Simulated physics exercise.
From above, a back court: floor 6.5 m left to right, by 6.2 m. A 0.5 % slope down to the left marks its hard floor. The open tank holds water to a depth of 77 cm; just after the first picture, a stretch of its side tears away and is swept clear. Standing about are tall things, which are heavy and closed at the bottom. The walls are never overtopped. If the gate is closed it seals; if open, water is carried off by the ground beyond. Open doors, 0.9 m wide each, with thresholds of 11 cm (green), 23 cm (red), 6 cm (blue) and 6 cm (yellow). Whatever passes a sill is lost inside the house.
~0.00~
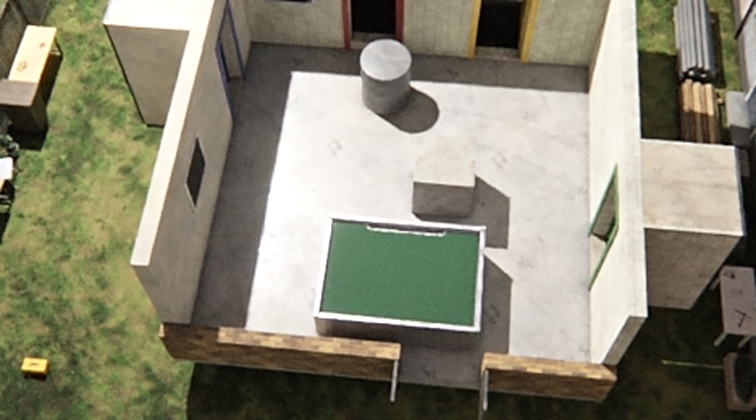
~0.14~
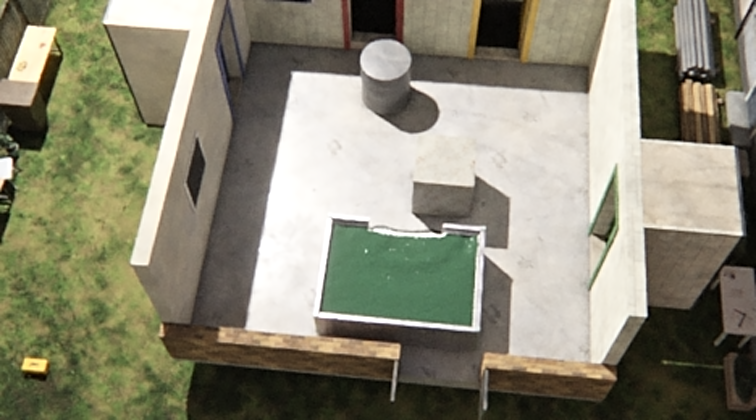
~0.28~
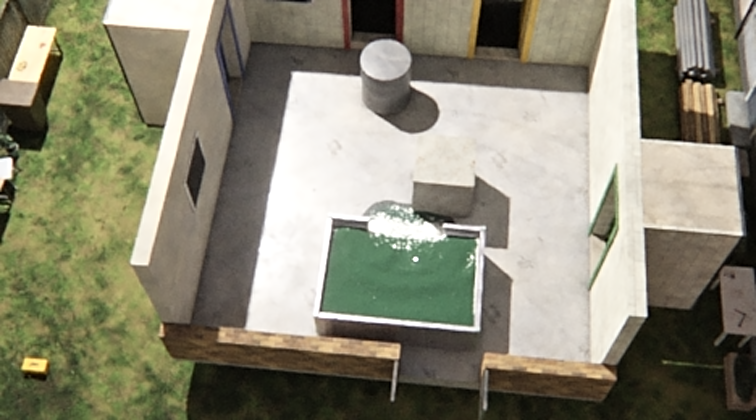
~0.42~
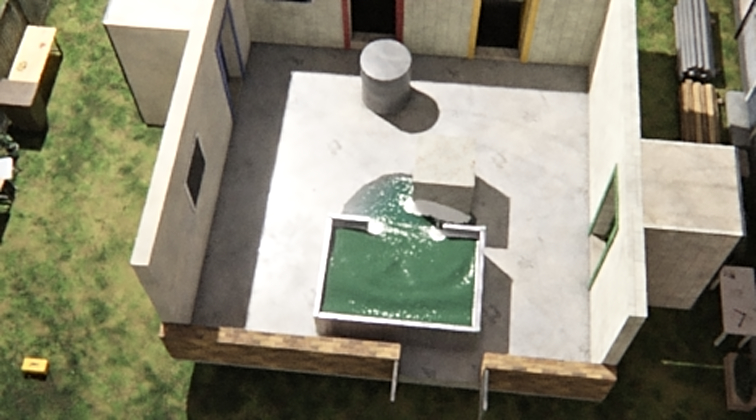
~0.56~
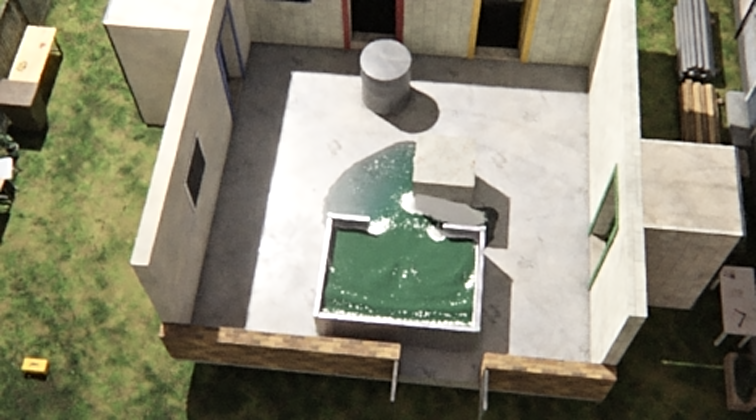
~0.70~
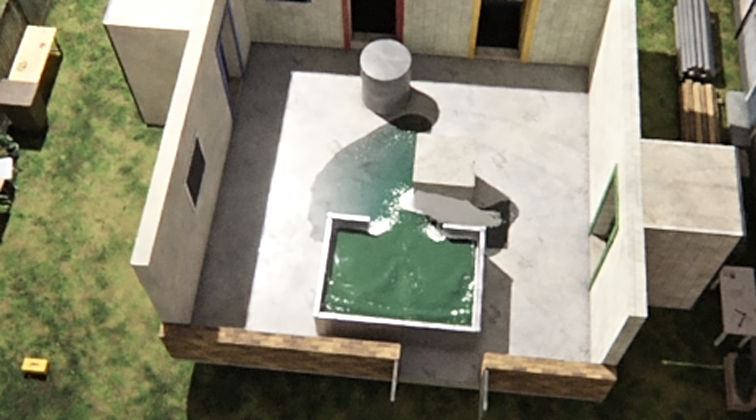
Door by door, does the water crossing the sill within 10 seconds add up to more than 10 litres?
My prediction: The green door lets in more than the limit. The red door lets in less than the limit. The blue door lets in more than the limit. The yellow door lets in more than the limit.
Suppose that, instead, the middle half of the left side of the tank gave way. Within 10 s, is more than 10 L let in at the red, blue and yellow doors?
Red: Within the limit; blue: Exceeding the limit; yellow: Within the limit.
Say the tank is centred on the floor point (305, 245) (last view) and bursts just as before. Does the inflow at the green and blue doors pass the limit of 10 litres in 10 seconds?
Checking the limit: The green door is within it and the blue door is beyond it.
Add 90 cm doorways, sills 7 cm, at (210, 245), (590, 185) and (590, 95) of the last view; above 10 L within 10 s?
First doorway falls short, second gets there, third gets there.
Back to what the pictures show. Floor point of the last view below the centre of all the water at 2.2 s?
The water is centred near (399, 230).
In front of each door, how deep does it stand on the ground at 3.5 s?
Door by door in cm, green shows 16, red shows 8, blue shows 20, yellow shows 8.
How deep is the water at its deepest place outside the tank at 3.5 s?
It tops out at some 29 cm.
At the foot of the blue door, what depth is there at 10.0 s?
It's some 10.5 centimetres deep.
After 1.4 s water covers 35 % of the floor and is deepest (54 cm) near (420, 224); green door 9 cm at the sill, 0 L in, red door not reached, blue door not reached, yellow door not reached.
After 2.2 s water covers 60 % of the floor and is deepest (55 cm) near (251, 46); green door 22 cm at the sill, 36 L in, red door 4 cm at the sill, 0 L in, blue door 13 cm at the sill, 2 L in, yellow door 10 cm at the sill, 0 L in.
After 3.5 s water covers 70 % of the floor and is deepest (29 cm) near (420, 224); green door 16 cm at the sill, 88 L in, red door 8 cm at the sill, 0 L in, blue door 20 cm at the sill, 74 L in, yellow door 8 cm at the sill, 15 L in.
After 6.0 s water covers 90 % of the floor and is deepest (17 cm) near (420, 224); green door 9 cm at the sill, 106 L in, red door 10 cm at the sill, 0 L in, blue door 13 cm at the sill, 173 L in, yellow door 10 cm at the sill, 28 L in.
After 10.0 s water covers 100 % of the floor and is deepest (12 cm) near (248, 60); green door 9 cm at the sill, 106 L in, red door 7 cm at the sill, 0 L in, blue door 11 cm at the sill, 234 L in, yellow door 7 cm at the sill, 52 L in.
